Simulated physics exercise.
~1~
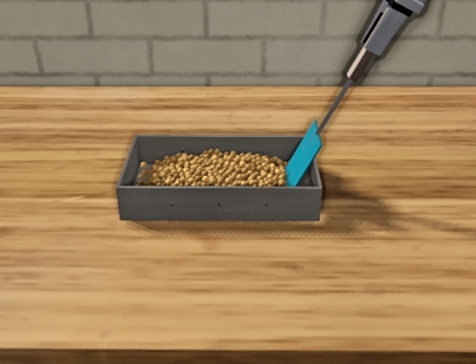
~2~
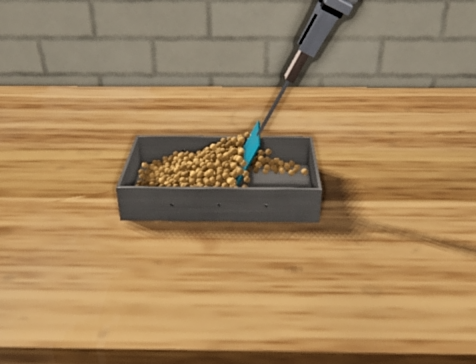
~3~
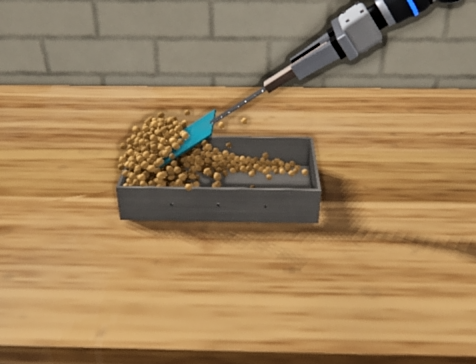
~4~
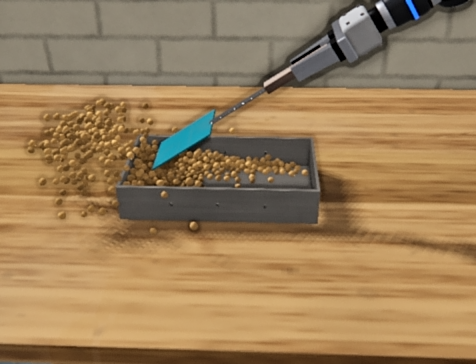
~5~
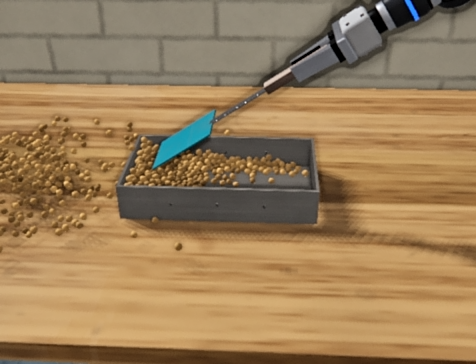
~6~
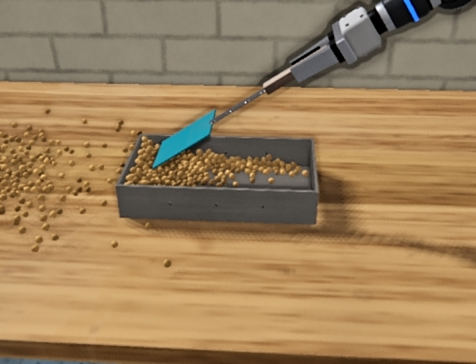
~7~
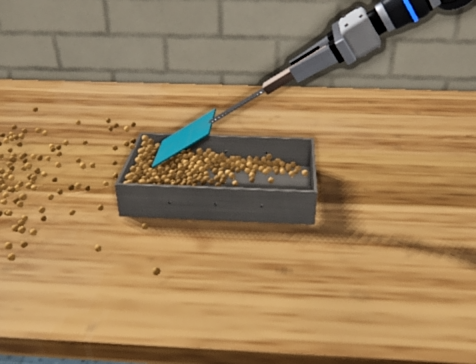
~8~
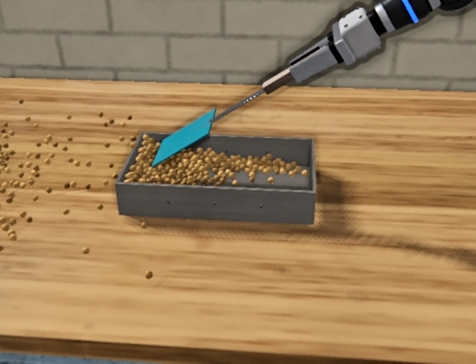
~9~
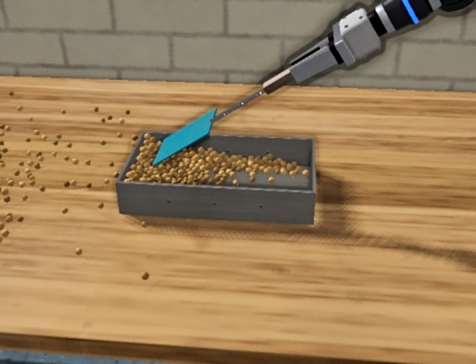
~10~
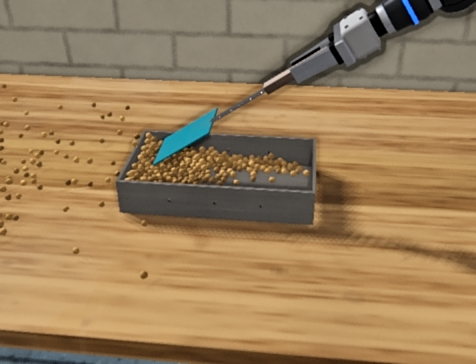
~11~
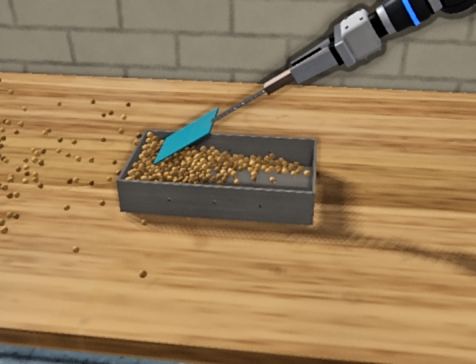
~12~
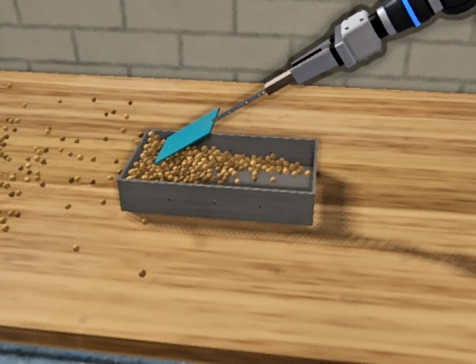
At first, a robot arm holds a teal turner at the right end of a dark grey tray filled with dried chickpeas on a wooden table. The blade sweeps left through the tray, pushing the chickpeas into a steep heap and clearing space behind it. As the turner tilts and stops near the left end, the heap bulges over the rim. A large cluster spills out and scatters leftward across the table, while the tray stays put. The turner then holds still, and the clip ends with chickpeas strewn on the left and most still in the tray.
